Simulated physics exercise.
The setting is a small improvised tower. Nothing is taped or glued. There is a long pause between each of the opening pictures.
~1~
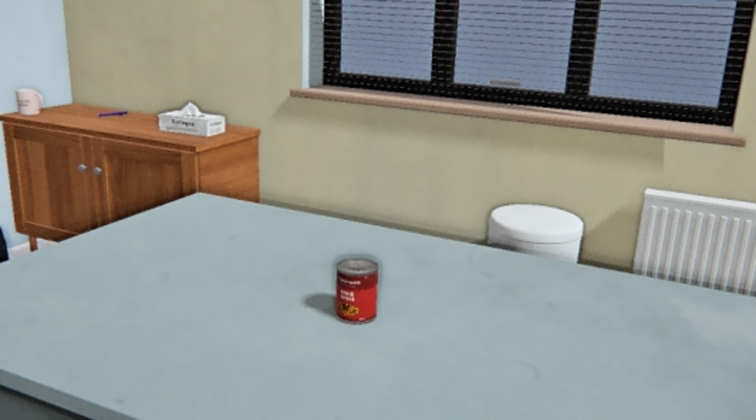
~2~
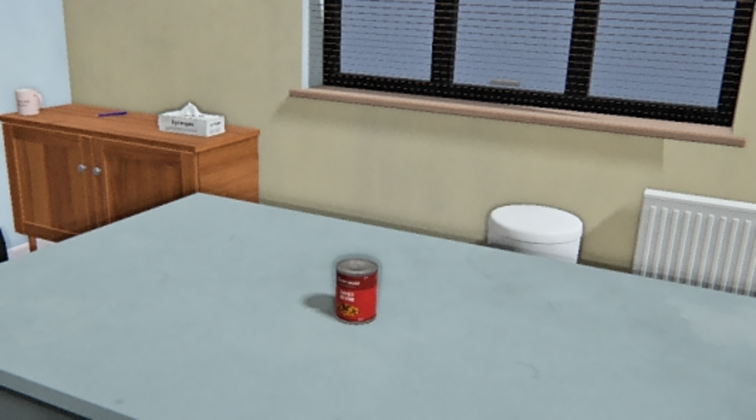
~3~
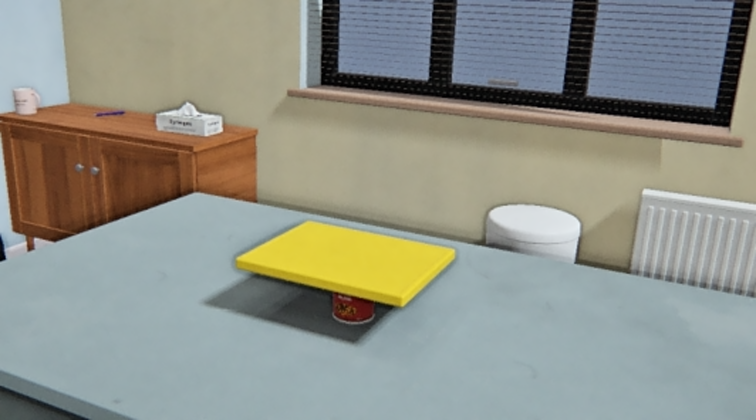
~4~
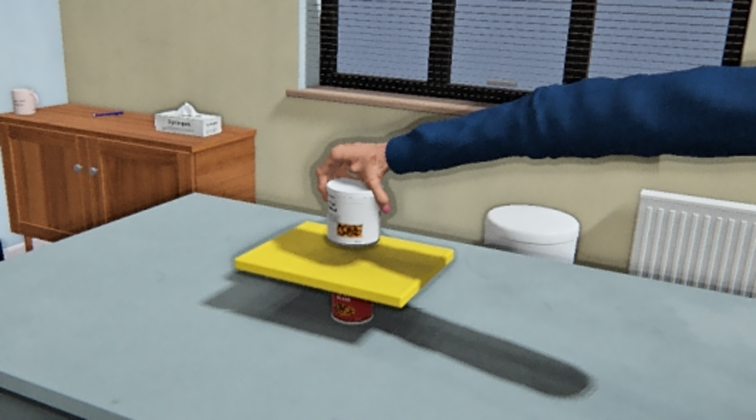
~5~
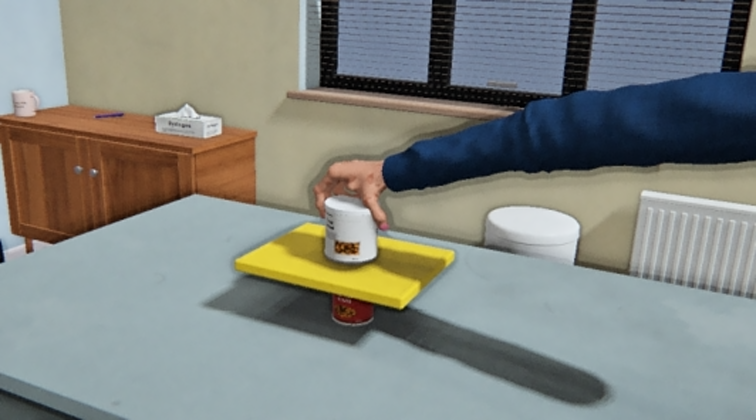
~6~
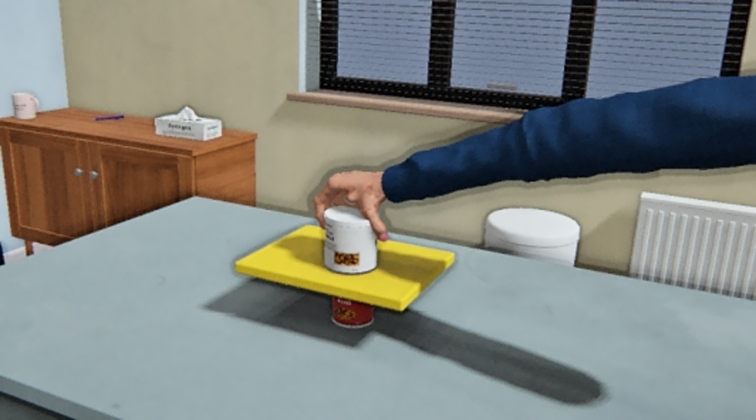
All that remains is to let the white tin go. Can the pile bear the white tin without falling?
Yes, it bears it.
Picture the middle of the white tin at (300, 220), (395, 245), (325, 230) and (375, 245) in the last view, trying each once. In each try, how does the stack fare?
Try 1: Topples; try 2: Stands; try 3: Stands; try 4: Stands.
Then, 0.30 s after the last picture, nothing has stirred.
Then, 0.70 s after the last picture, white tin resting near (351, 240).
At rest, all 3 in place. Seen from the same camera at the end, white tin near (351, 240). The stack stays up.
